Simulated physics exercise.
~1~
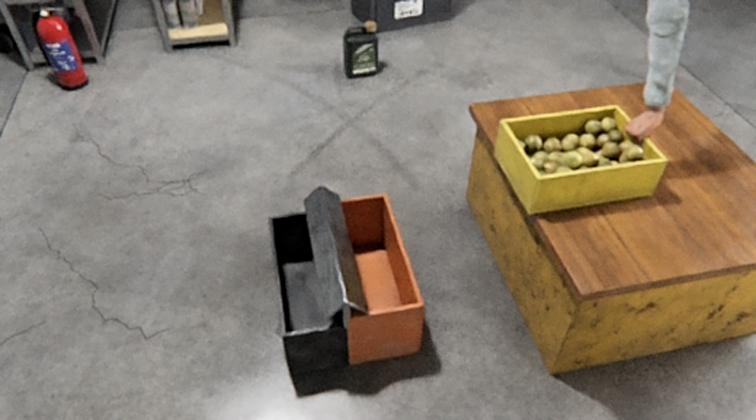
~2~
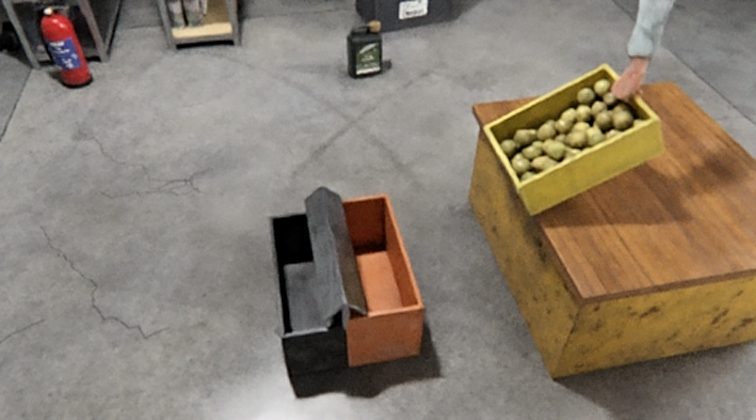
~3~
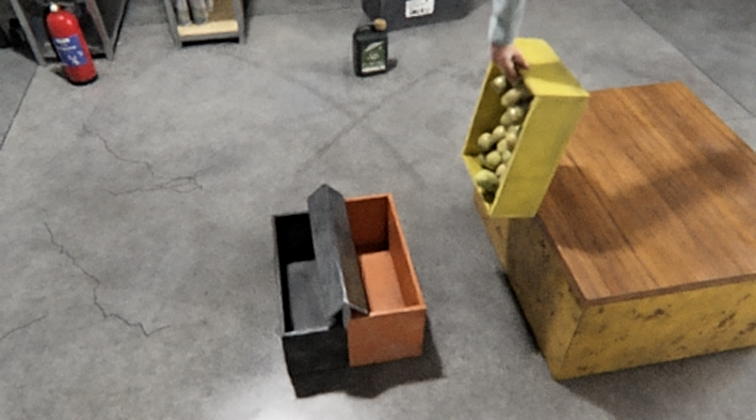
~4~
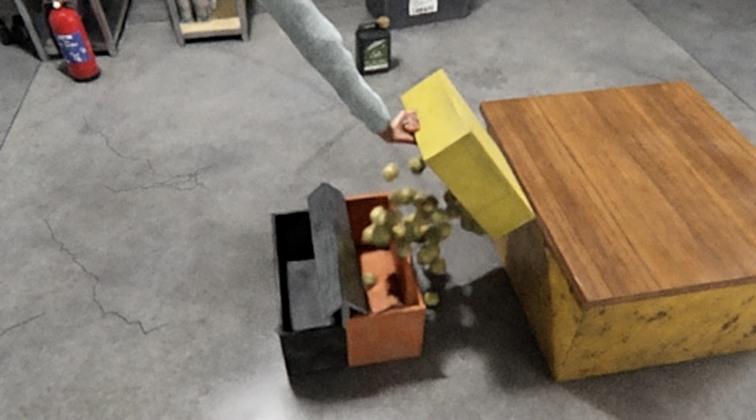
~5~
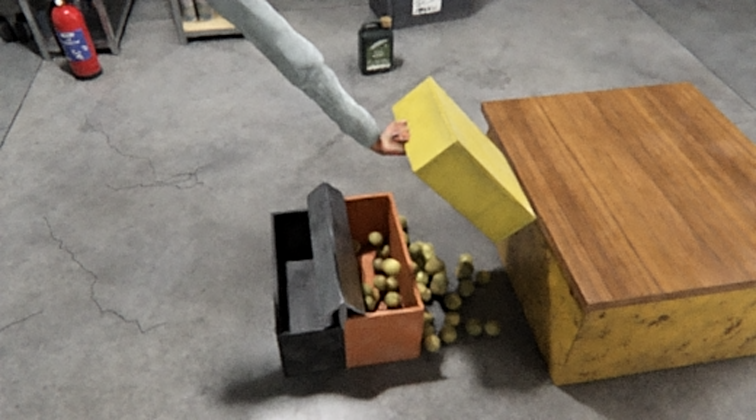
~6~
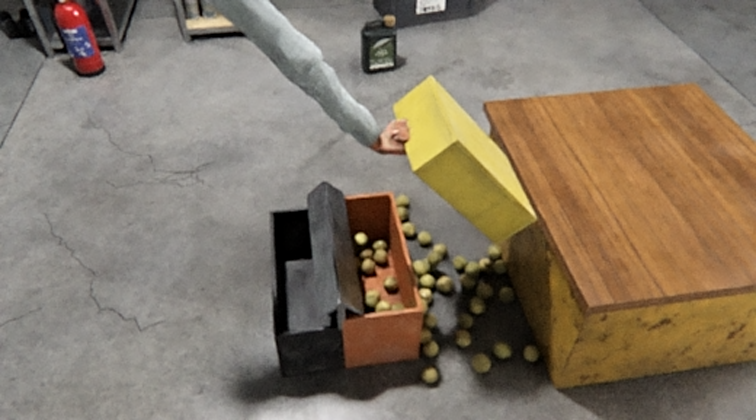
A hand tips a yellow box, spilling yellow apples partly into an orange box, mostly onto the floor.
